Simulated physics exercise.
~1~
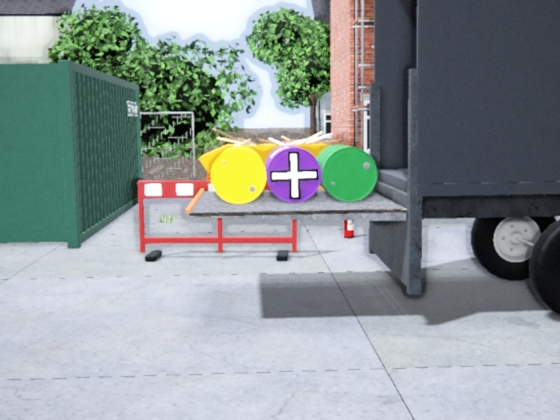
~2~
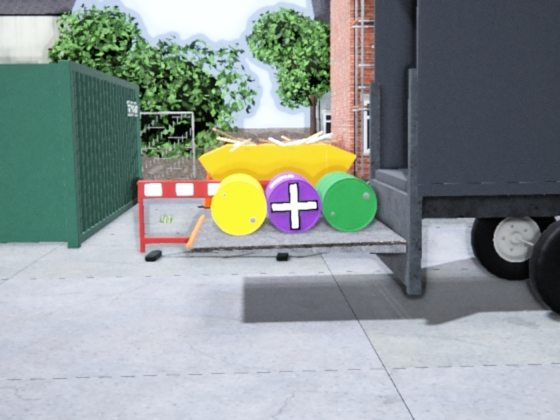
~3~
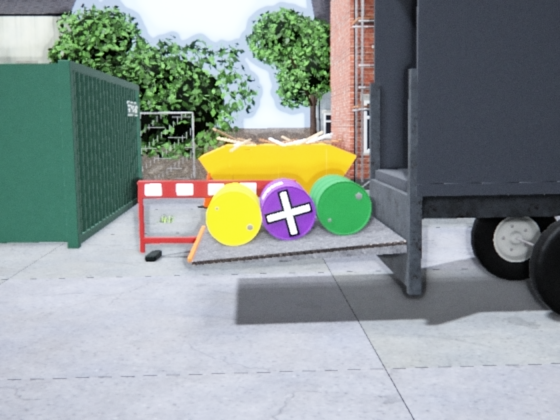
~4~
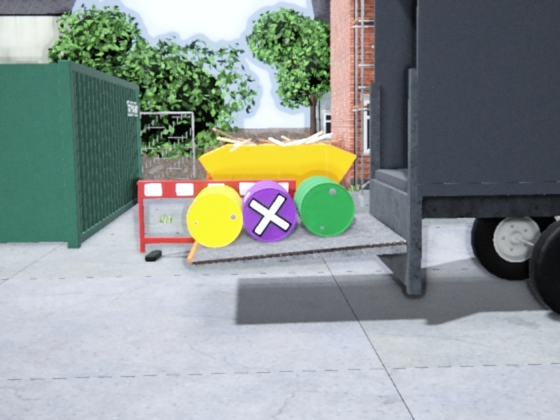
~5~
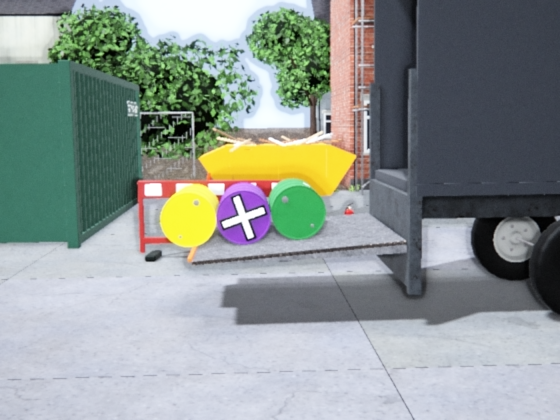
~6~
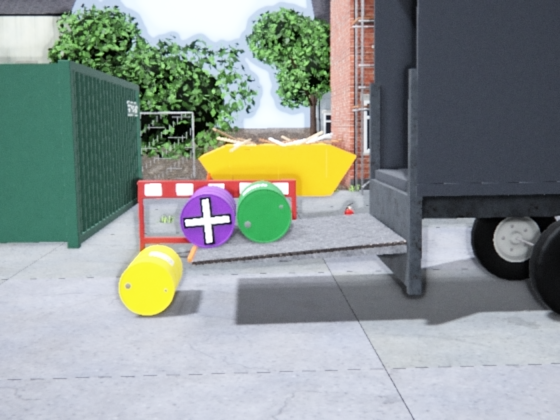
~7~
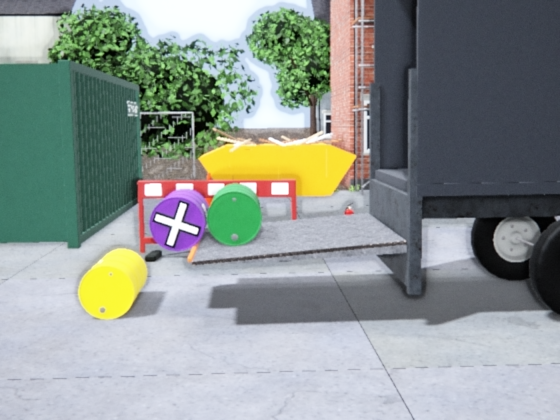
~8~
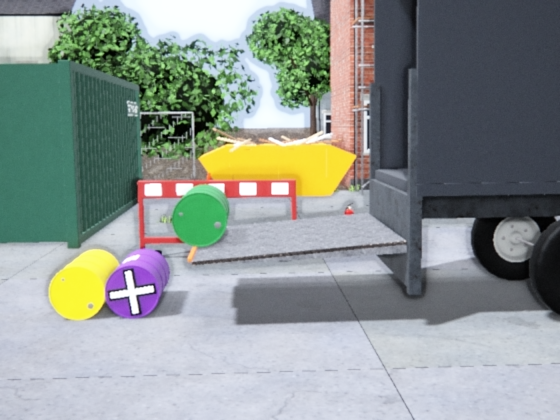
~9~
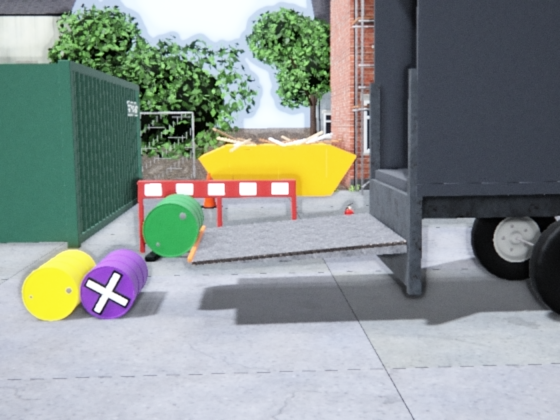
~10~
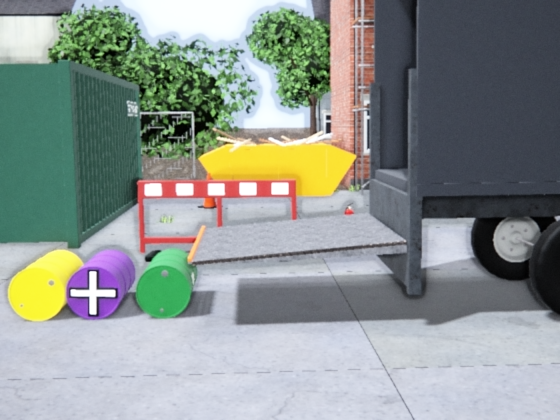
Three drums, yellow, purple with a white cross, and green, stand side by side on a lift plate at the back of a dark truck, seen from the side in a paved yard. A green container stands at left, with a red and white barrier and a yellow skip behind. The plate lowers a little, then tips down to the left, and the drums begin rolling that way. The yellow one drops off the outer edge first, followed by the purple and then the green. All three end on the ground in a row at left, beyond the empty, sloping plate.
